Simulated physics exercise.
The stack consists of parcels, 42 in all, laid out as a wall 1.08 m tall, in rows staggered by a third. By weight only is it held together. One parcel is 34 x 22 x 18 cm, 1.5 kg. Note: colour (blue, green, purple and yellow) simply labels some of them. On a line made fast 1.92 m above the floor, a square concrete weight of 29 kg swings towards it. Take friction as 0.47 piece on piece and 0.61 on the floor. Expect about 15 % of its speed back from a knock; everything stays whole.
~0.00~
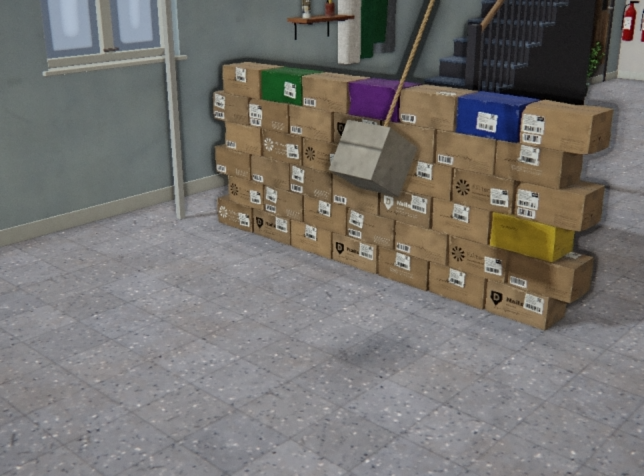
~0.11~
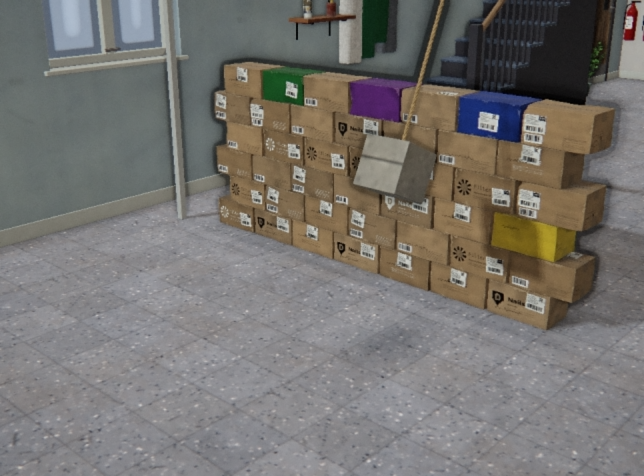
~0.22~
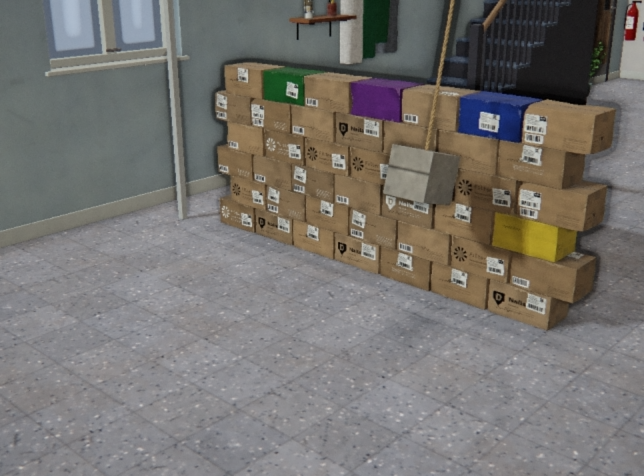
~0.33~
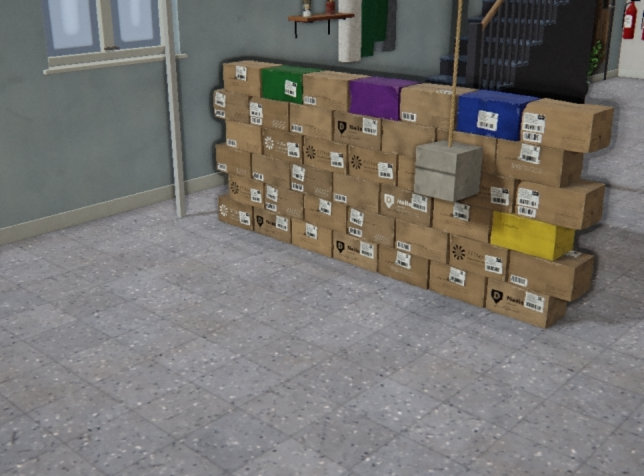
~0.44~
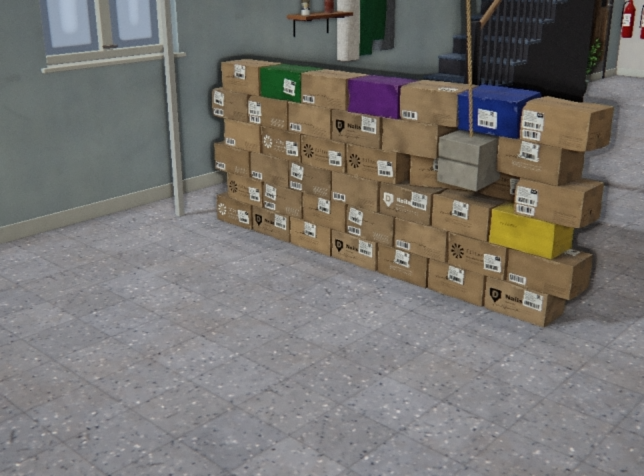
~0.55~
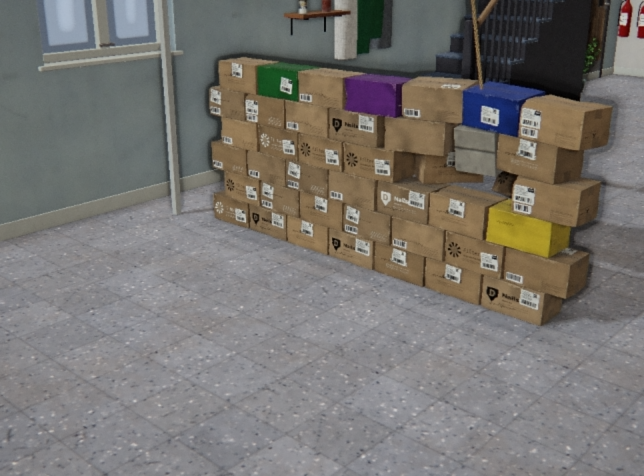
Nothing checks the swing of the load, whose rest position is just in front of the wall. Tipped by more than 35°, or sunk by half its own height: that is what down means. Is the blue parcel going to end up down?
Yes, it comes down.
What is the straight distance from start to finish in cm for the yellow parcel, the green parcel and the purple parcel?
Yellow 0 cm, green 0 cm, purple 10 cm.
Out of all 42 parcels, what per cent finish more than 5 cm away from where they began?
Share: 15 in a hundred.
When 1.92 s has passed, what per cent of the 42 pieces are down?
15 percent by then.
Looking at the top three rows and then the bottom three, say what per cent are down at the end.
I'd put the top at 30 per cent and the bottom at 0 per cent.
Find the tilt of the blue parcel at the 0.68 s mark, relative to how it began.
Tilt from start: Approx. 20 degrees.
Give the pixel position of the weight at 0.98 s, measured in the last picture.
Near (510, 124).
After 0.68 s, line 23° past plumb; 2 of the 42 parcels down; blue parcel leaning 21°; purple parcel shifted 16 mm.
After 0.98 s, line 27° past plumb; 3 of the 42 parcels down; blue parcel leaning 28°; purple parcel shifted 49 mm.
After 1.44 s, line 1° past plumb; 5 of the 42 parcels down; blue parcel leaning 8°.
After 1.92 s, line 26° before plumb; 6 of the 42 parcels down; blue parcel upside down; purple parcel shifted 7 cm.
At rest (2.6 s), line 3° past plumb; 6 of the 42 parcels down; blue parcel 90 cm lower; purple parcel shifted 7 cm; green parcel shifted 15 mm. As the last picture would show them, middles, blue parcel near (405, 303), purple parcel near (388, 93).
